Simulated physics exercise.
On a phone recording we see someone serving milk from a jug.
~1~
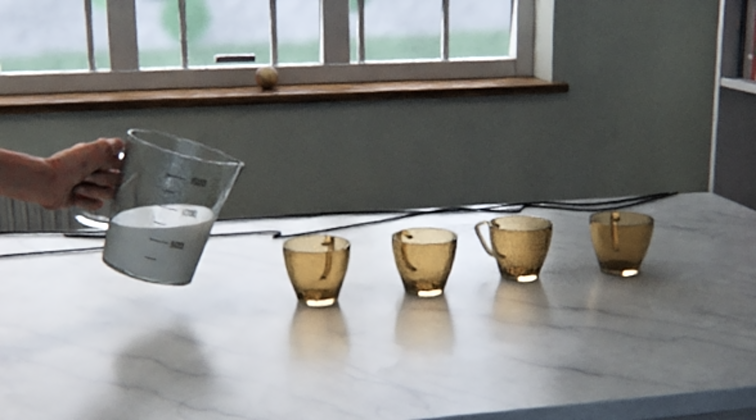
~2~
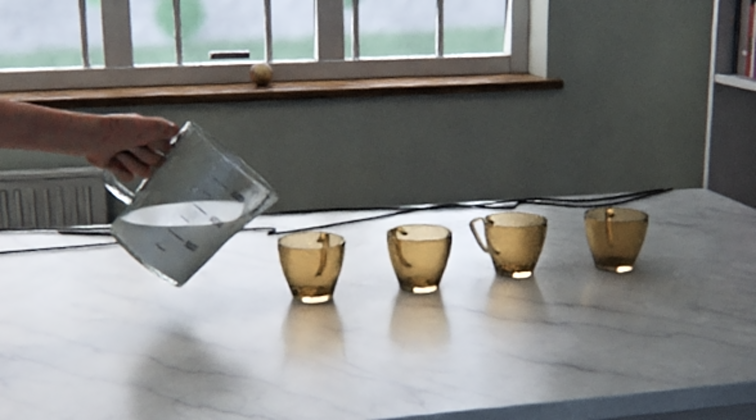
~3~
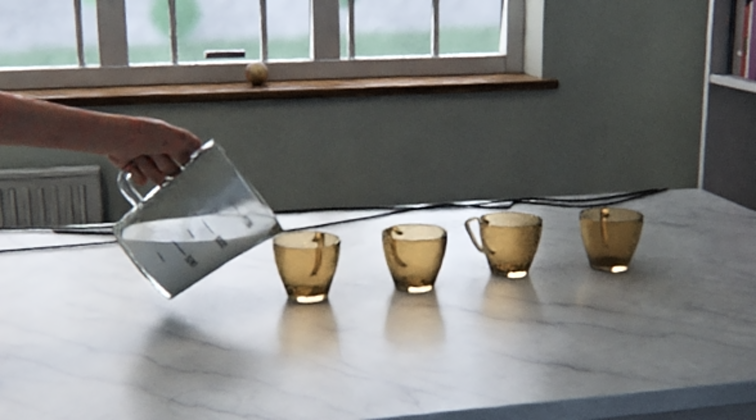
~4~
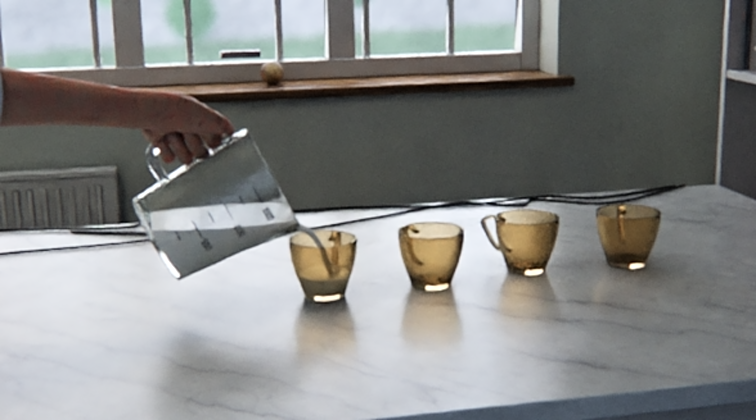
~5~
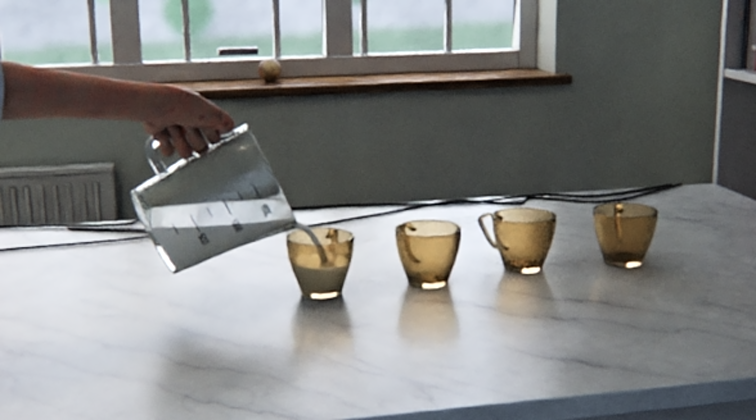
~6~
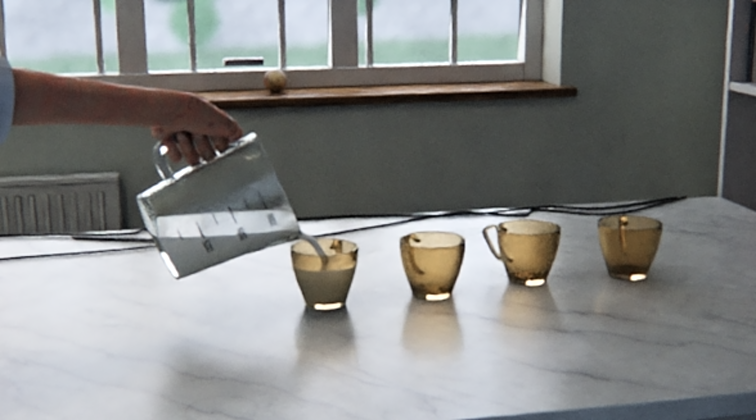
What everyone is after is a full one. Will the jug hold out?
No.
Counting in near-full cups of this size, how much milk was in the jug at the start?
About 3.0 servings.
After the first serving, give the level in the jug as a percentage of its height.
Level: About 30 per cent.
A moment on, the first is about three quarters full.
Further on, the first is done and the jug has about two thirds of its load.
When it is over, the jug is empty with two filled and the next at nearly all of a serving.
